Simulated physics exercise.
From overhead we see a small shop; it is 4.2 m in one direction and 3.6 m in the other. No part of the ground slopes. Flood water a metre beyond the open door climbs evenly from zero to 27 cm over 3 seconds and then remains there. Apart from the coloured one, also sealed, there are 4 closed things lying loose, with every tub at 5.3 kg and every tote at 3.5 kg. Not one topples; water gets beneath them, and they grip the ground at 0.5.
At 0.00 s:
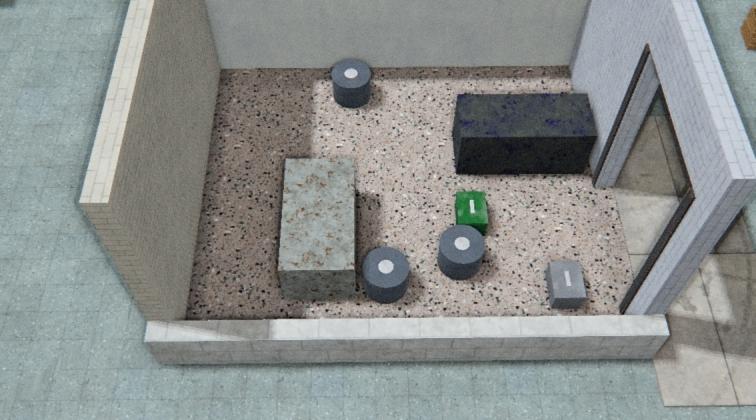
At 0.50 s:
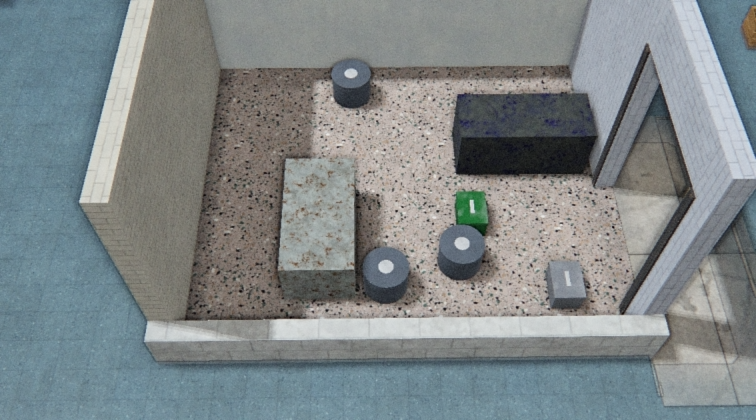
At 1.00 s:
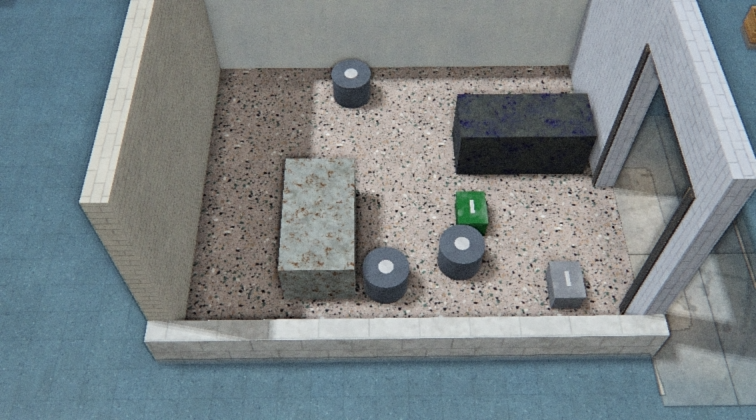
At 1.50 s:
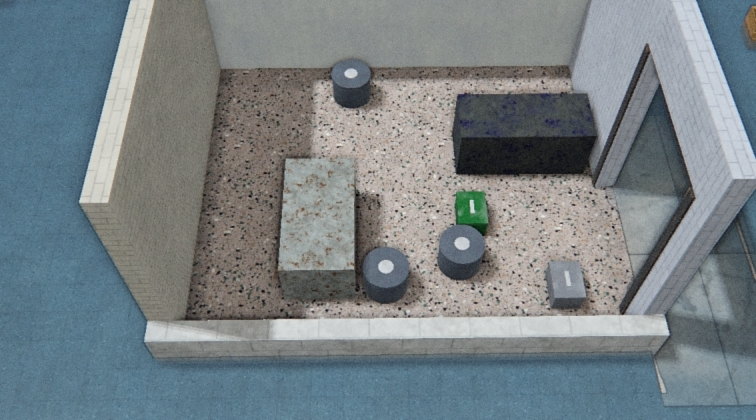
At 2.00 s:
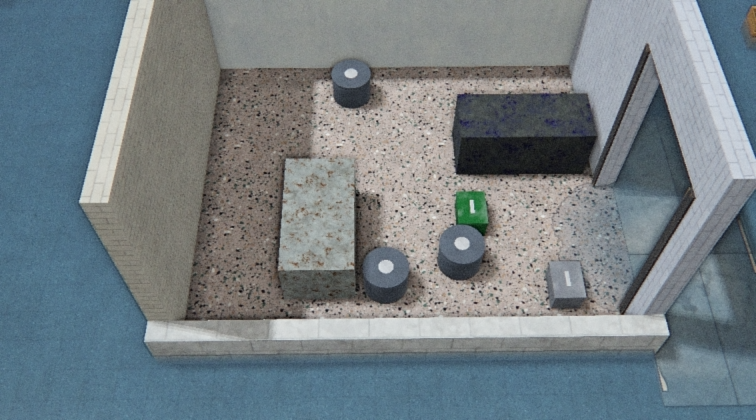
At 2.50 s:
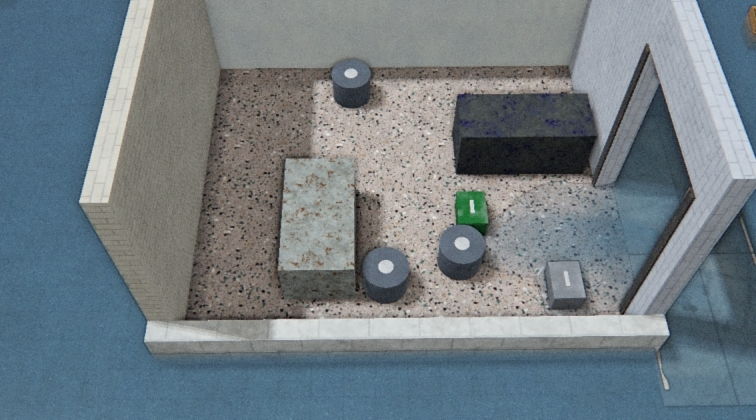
To begin with, a small shop with a speckled floor holds two large blocks, three dark tubs, a green tote and a grey one, while the paving outside turns deeper blue. Water then covers the doorway and spreads across the floor at the right, around the grey tote, and nothing shifts.
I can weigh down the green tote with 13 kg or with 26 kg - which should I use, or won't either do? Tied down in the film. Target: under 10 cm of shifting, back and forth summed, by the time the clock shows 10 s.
Go with neither; both fall short.
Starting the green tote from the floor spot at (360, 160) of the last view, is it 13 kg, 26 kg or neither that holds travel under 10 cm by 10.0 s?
Short answer: No load.
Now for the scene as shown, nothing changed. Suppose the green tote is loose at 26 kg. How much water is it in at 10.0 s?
Around 19 cm.
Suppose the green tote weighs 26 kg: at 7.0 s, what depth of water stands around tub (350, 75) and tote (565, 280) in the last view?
I'd put it at 12 cm and 17 cm respectively.
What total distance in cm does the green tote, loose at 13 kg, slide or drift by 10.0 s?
Path length near 400 cm.
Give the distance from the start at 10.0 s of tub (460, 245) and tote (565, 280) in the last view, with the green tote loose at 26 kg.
Net displacement, in order: 200 cm; 350 cm.
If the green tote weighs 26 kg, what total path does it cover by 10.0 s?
The total path comes to around 250 cm.
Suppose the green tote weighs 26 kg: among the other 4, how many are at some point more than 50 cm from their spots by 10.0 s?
By my count, 4.
After 3.5 s the green tote would be 37 cm from its start with 13 kg and 5 cm from its start with 26 kg; 8 cm of water round it then.
After 4.5 s the green tote would be 107 cm from its start with 13 kg and 41 cm from its start with 26 kg; 9 cm of water round it then.
After 7.0 s the green tote would be 260 cm from its start with 13 kg and 76 cm from its start with 26 kg; 18 cm of water round it then.
After 10.0 s the green tote would be 286 cm from its start with 13 kg and 197 cm from its start with 26 kg; 19 cm of water round it then.
